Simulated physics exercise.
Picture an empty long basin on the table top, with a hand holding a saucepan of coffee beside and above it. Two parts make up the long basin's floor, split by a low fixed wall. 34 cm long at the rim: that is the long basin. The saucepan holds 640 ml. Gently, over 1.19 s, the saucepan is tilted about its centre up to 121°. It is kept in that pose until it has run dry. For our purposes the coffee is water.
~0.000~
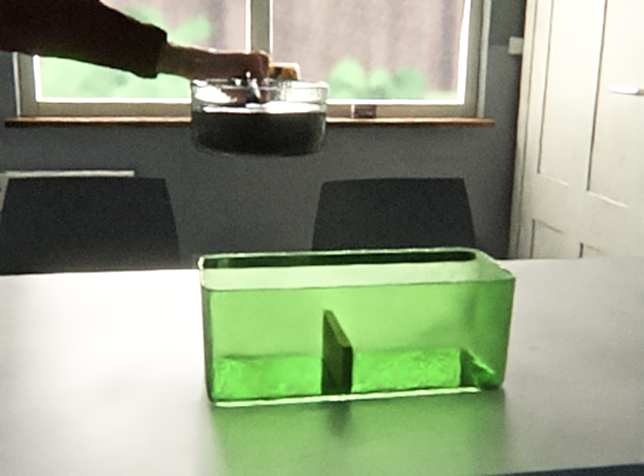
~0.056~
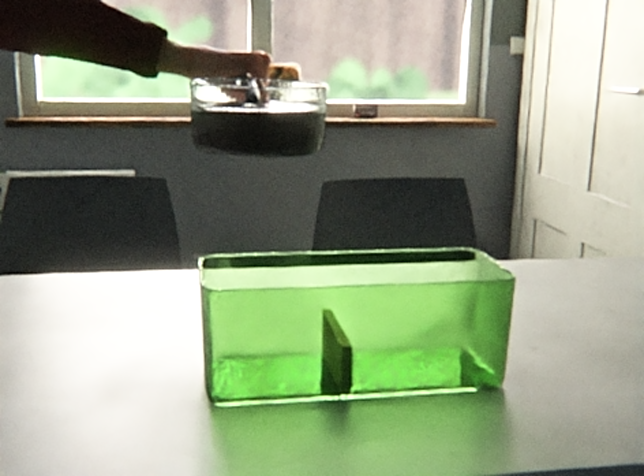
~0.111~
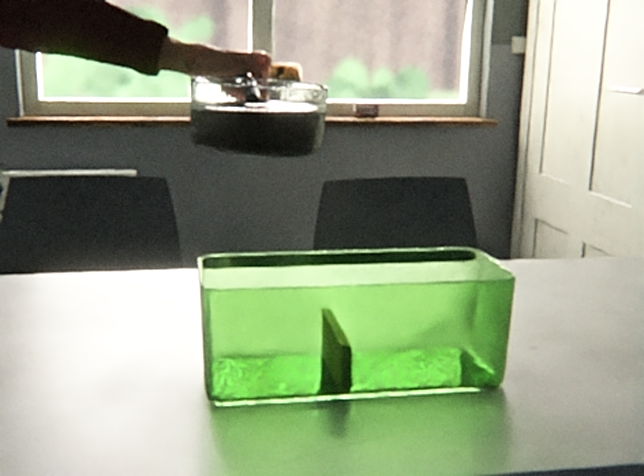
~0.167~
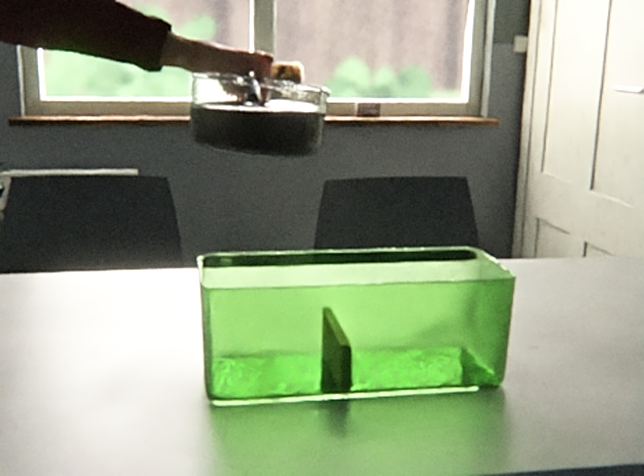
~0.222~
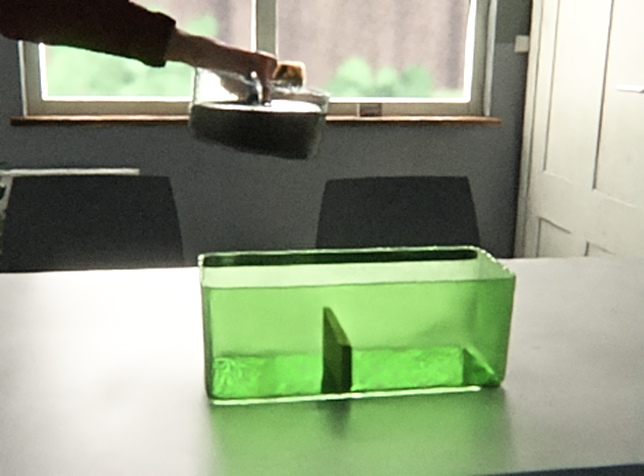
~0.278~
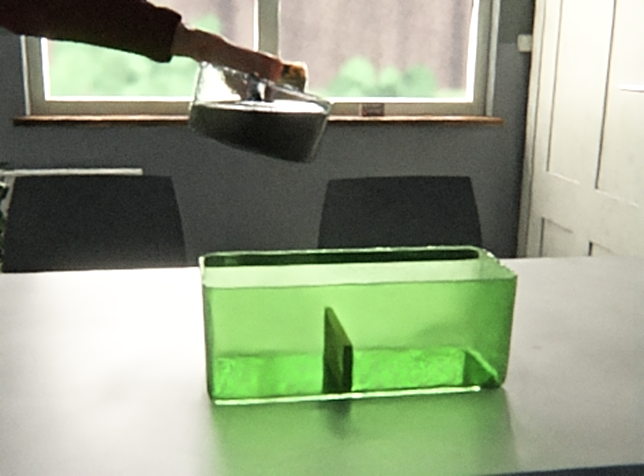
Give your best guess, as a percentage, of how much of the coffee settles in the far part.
I would say 79 per cent of it settles there.
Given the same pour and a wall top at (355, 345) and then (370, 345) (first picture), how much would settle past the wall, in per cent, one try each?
65 per cent first, 55 per cent second.
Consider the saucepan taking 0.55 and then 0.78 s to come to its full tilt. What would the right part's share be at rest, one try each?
Try 1: 65 %; try 2: 75 %.
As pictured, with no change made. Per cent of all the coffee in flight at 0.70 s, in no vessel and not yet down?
Near 42 per cent at that time.
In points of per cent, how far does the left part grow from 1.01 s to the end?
That is roughly 10 in a hundred of the whole.
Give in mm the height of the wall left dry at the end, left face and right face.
Looks like roughly 52 mm on the left and roughly 36 mm on the right.
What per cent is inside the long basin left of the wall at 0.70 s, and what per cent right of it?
Around 0 on the left side and 14 on the right side.
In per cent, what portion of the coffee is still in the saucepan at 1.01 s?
Around 3 in a hundred is still there.
After 0.70 s the tilt is 77° and 44 per cent is still to pour, 0 is left of the wall and 14 right of it.
After 1.01 s the tilt is 114° and 3 per cent is still to pour, 9 is left of the wall and 78 right of it.
After 1.34 s the tilt is 121° and 0 per cent is still to pour, 20 is left of the wall and 79 right of it.
After 1.69 s the tilt is 121° and 0 per cent is still to pour, 20 is left of the wall and 79 right of it.
In the end 20 per cent lies left of the wall, 79 right of it and 1 outside.
